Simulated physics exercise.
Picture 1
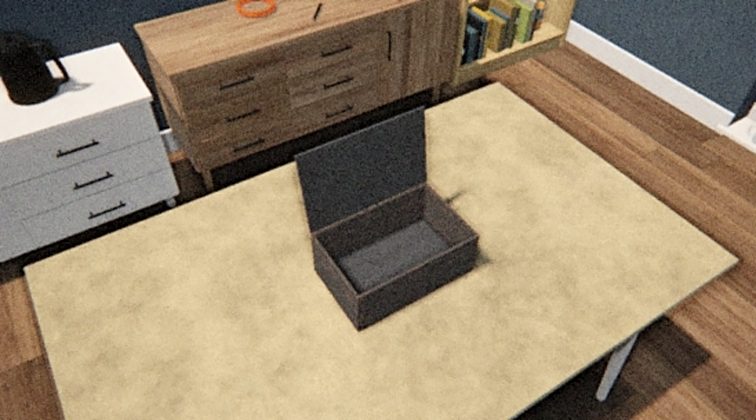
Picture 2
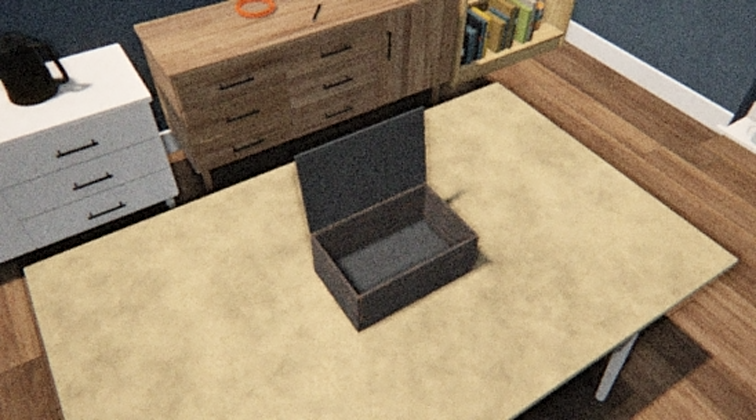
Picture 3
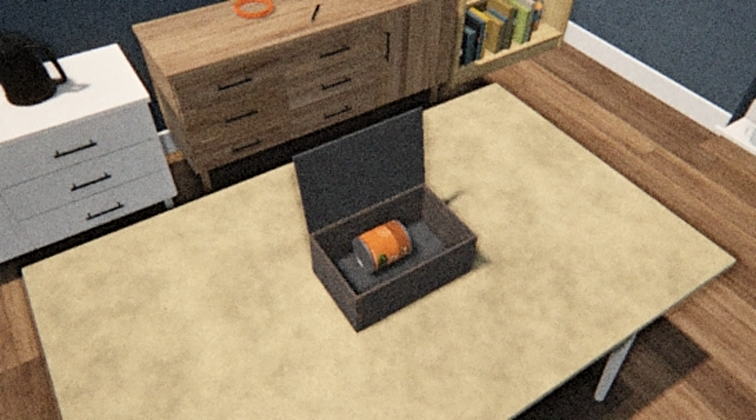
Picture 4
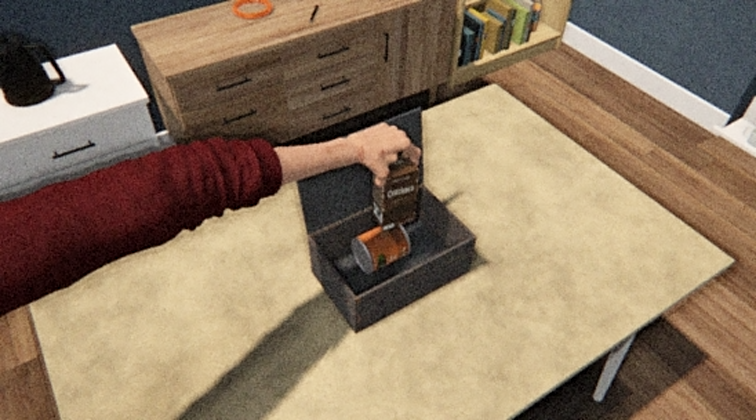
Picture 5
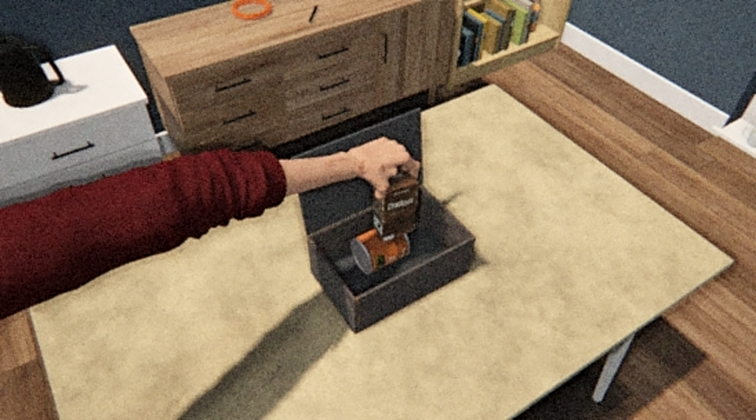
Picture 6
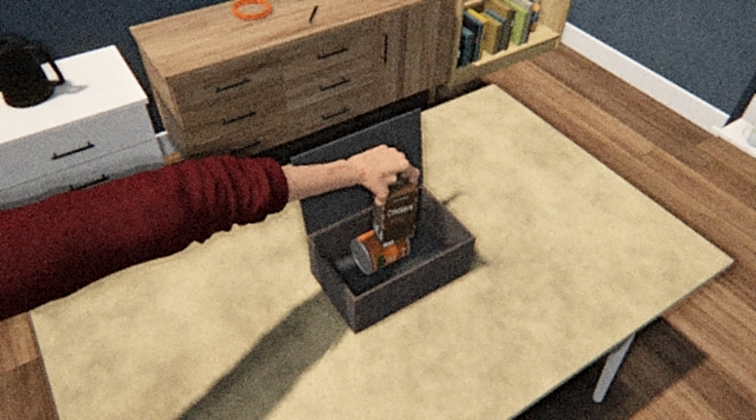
An open dark box with its lid raised sits on a pale yellowish table, seen from above at an angle in a room with wooden flooring. Behind it stand a white drawer unit holding a black jug, a wooden cabinet and a bookshelf. The box is empty, then an orange tin lies inside, and a red-sleeved arm from the left lowers a brown carton beside it, still gripping it.
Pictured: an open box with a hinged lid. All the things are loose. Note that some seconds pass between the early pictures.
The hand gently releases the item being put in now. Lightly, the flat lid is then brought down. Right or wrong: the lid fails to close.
Right, it stays open.
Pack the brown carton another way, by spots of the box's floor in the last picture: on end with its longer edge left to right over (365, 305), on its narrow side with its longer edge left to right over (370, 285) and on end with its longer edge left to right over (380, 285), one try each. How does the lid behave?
In the first case the lid stays propped open; in the second it comes down fully; in the third it stays propped open.
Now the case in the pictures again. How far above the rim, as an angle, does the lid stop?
Measured angle - around 20°.
Then, 0.50 s after the last picture, brown carton tipped 40° from how it was near (413, 251).
Then, 1.50 s after the last picture, lid 66° above the rim; brown carton tipped 40° from how it was near (413, 251).
Then, 1.80 s after the last picture, lid 32° above the rim; brown carton tipped 40° from how it was near (413, 251).
At rest, lid 21° above the rim; tipped over in the box, brown carton; orange tin in place. Seen from the same camera at the end, brown carton near (413, 251).
